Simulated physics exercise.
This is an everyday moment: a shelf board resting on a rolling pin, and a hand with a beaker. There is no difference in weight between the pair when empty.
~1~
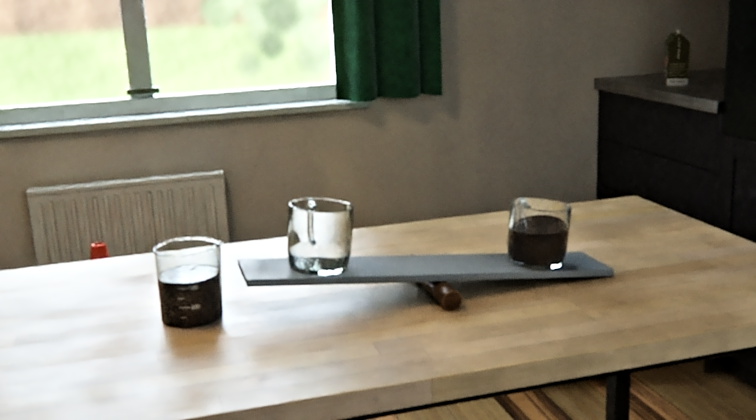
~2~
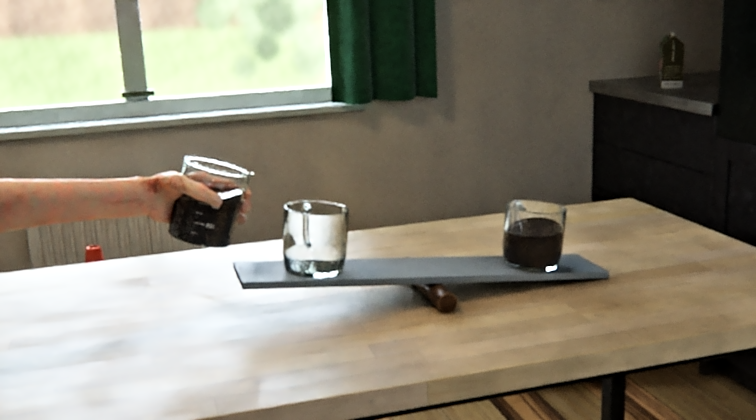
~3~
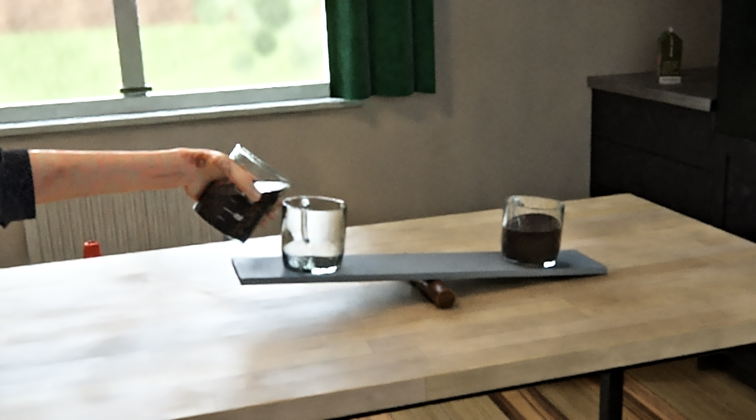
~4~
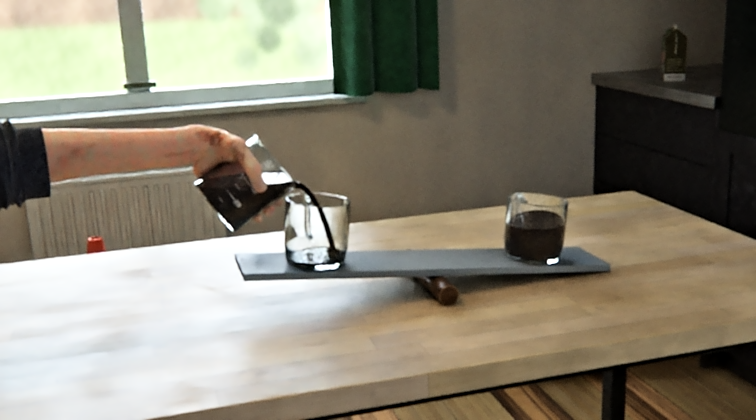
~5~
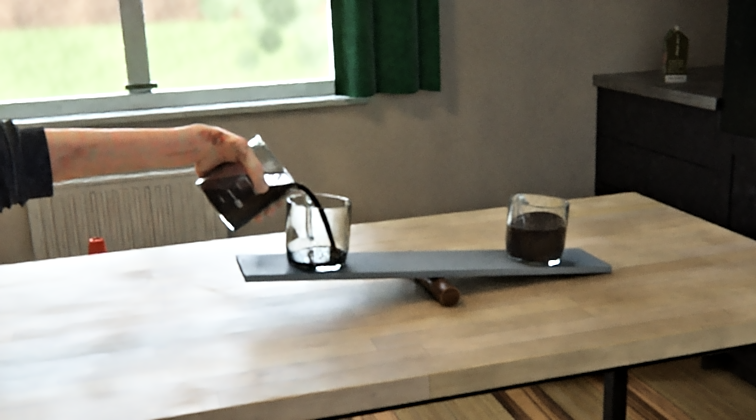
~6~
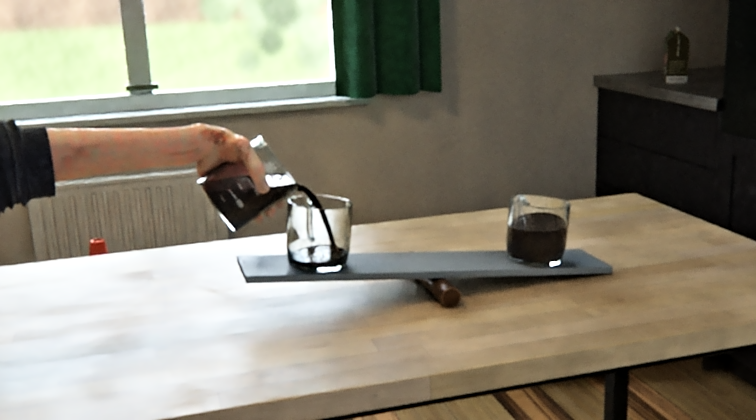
A hand lifts a beaker of dark liquid and pours some into the left glass.
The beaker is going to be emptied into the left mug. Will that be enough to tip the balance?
The tilt reverses.
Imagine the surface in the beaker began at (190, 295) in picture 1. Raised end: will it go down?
Outcome for this fill: It does not budge.
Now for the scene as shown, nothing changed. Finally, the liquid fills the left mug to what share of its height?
The level sits near 70 per cent of the height.
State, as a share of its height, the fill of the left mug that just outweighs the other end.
Near 55 %.
Shortly, the left mug is about a third full; the shelf board leans as before.
Then, the left mug is about two thirds full; the shelf board has swung over, and that end is down.
At the finish, the left mug is about three quarters full; the shelf board has swung over, and that end is down.
